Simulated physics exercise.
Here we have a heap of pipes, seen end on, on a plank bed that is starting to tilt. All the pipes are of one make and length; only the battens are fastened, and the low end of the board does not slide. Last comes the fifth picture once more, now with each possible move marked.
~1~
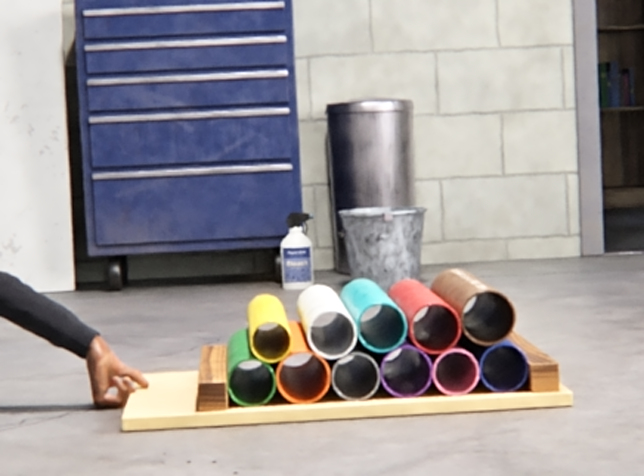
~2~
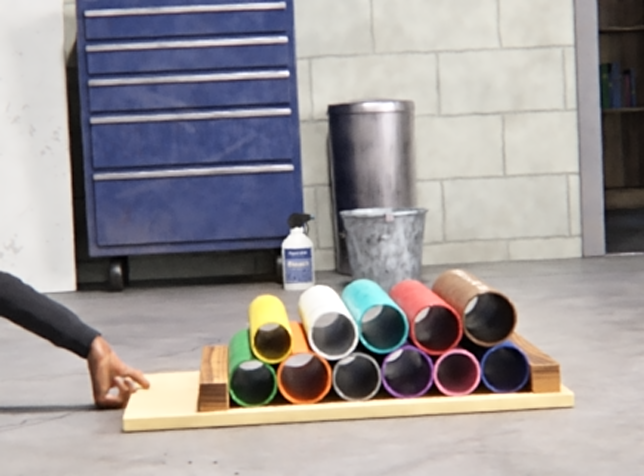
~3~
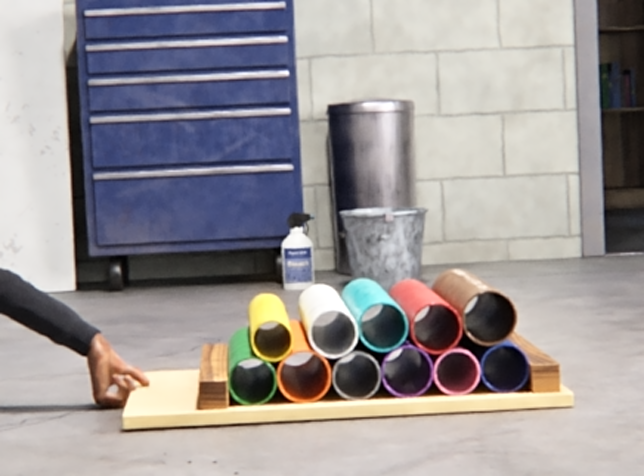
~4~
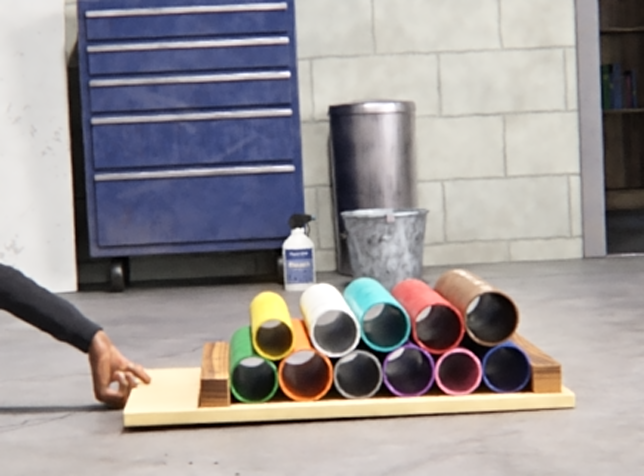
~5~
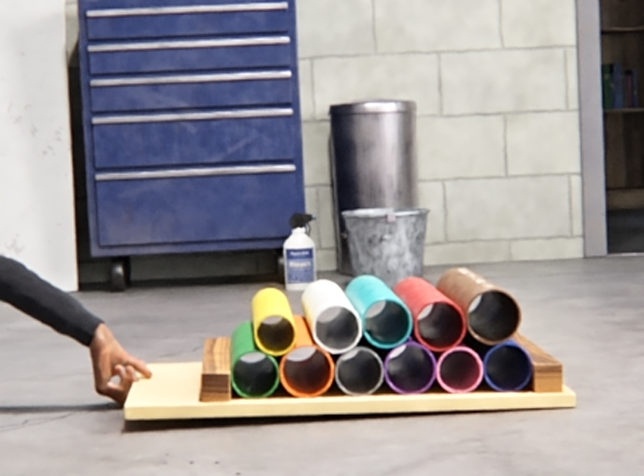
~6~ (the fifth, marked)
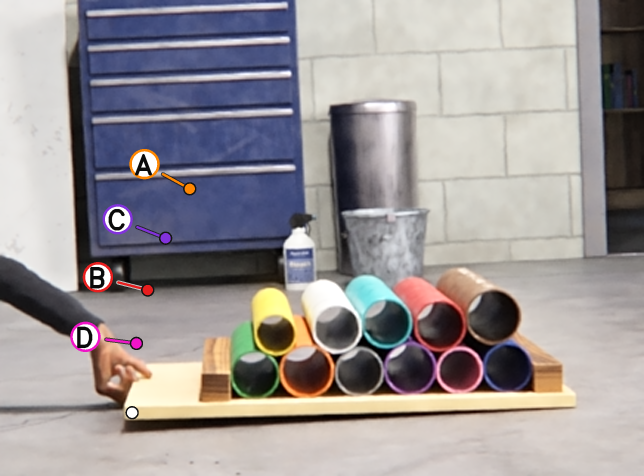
A hand in a dark sleeve, at the left end of a pale board, lifts that end very slightly on the grey floor of a workshop, seen end on from low down by a nearly still camera. Between wooden battens lie green, orange, grey, purple, pink and blue pipes, with yellow, white, turquoise, red and brown ones above. The stack shifts barely with the board, before a blue drawer cabinet, spray bottle and metal bins.
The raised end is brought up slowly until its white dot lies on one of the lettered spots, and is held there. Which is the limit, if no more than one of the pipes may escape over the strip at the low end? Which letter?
The last mark within the limit is B.
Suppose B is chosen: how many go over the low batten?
At B the number is one.
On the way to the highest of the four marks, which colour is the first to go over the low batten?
It is the brown one.
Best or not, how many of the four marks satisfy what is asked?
Two of them.
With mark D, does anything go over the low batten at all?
No.
On the marked copy, A at (190, 189); B at (148, 290); C at (166, 238); D at (136, 343); the white dot at (132, 413).
Following B. Soon after the start, board at 13°.
Later, board at 18°.
In the end, board at 18°, one over the low batten (brown).
As for the rest, A four over the low batten (red, white, brown, turquoise); C two over the low batten (red, brown); D none over the low batten.
